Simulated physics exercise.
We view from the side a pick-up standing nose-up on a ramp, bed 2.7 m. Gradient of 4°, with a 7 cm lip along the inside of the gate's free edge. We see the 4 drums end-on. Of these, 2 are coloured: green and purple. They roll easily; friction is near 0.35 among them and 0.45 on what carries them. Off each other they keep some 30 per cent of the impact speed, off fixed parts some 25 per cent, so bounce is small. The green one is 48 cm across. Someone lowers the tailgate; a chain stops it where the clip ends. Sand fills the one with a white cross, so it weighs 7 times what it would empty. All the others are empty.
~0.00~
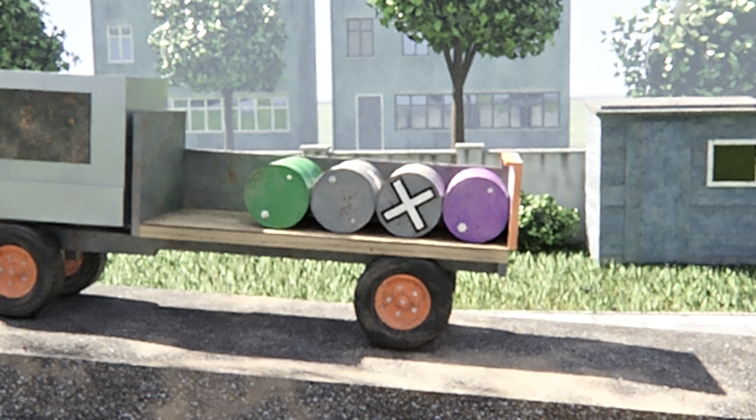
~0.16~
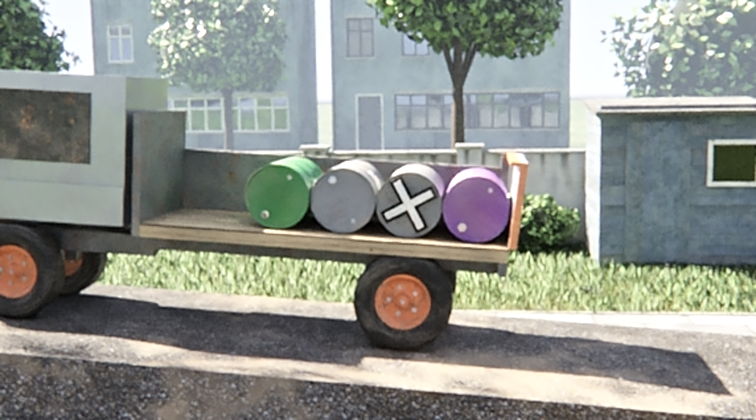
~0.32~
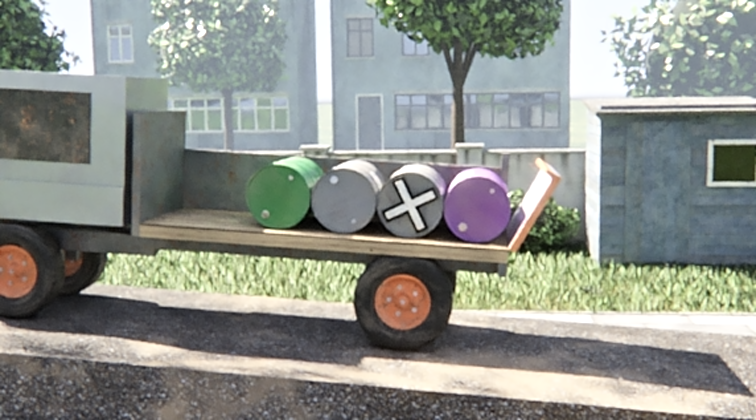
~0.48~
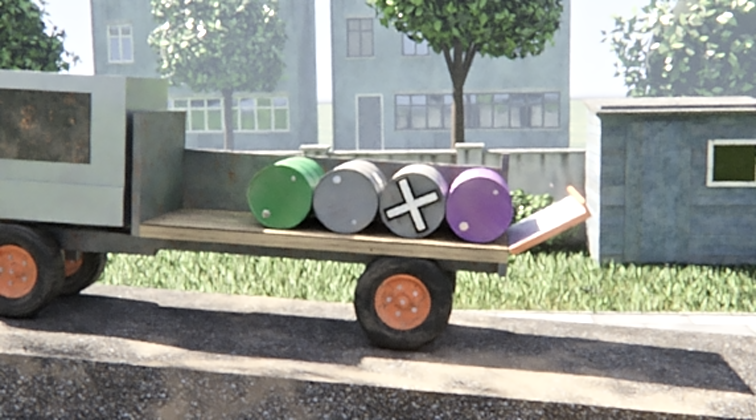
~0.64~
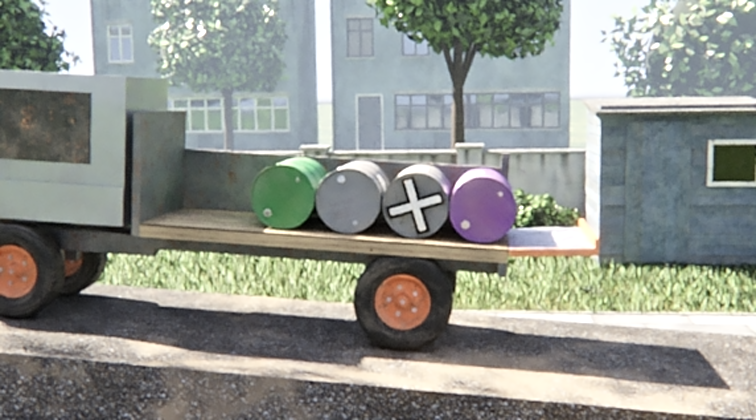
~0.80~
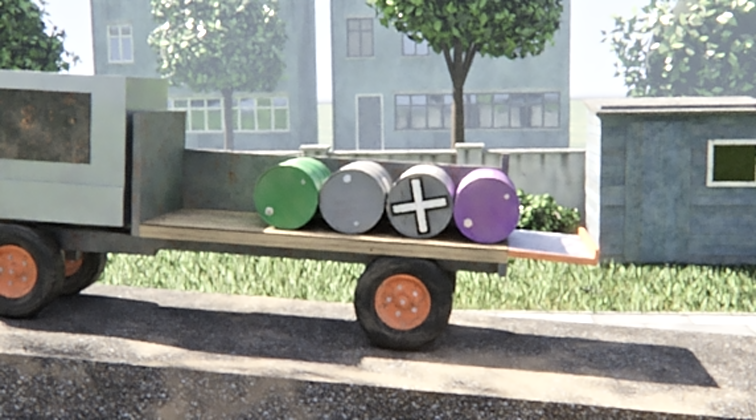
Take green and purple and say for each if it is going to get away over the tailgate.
Green: No; purple: Yes.
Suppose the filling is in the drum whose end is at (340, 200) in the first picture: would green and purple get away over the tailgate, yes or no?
In that scenario: Green doesn't; purple does.
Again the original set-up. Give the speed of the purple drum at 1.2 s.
Reading: Roughly 0.3 m/s.
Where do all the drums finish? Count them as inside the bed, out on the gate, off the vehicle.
First 2, then 1, and last 1.
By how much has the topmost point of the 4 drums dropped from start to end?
About 10 cm.
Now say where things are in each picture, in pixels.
Green (277, 196), purple (476, 210); gate 86° above level, tip at (518, 165); white cross at (408, 205), in the first frame.
Green (277, 196), purple (476, 210); gate 82° above level, tip at (524, 165), in the second frame.
Green (278, 197), purple (477, 210); gate 59° above level, tip at (557, 178), in the third frame.
Green (280, 197), purple (479, 210); gate 27° above level, tip at (588, 214), in the fourth frame.
Green (282, 197), purple (483, 210); gate 1° above level, tip at (596, 252), in the fifth frame.
Green (286, 197), purple (487, 210); gate 6° below level, tip at (595, 262), in the sixth frame.
By 1.2 s, green is on the bed, 150 cm short of the hinge, rolling right; purple is on the bed, 5 cm short of the hinge, rolling right; 0 out so far.
By 1.6 s, green is on the bed, 140 cm short of the hinge, rolling right; purple is on the gate, 10 cm past the hinge, rolling right; 0 out so far.
By 2.1 s, green is on the bed, 115 cm short of the hinge, rolling right; purple is on the gate, 40 cm past the hinge, rolling right; 0 out so far.
By 2.7 s, green is on the bed, 80 cm short of the hinge, rolling right; purple is dropping off the gate; 1 out so far.
Finally (5.6 s), green is on the bed, 55 cm short of the hinge; purple is out on the ground; 1 out so far.
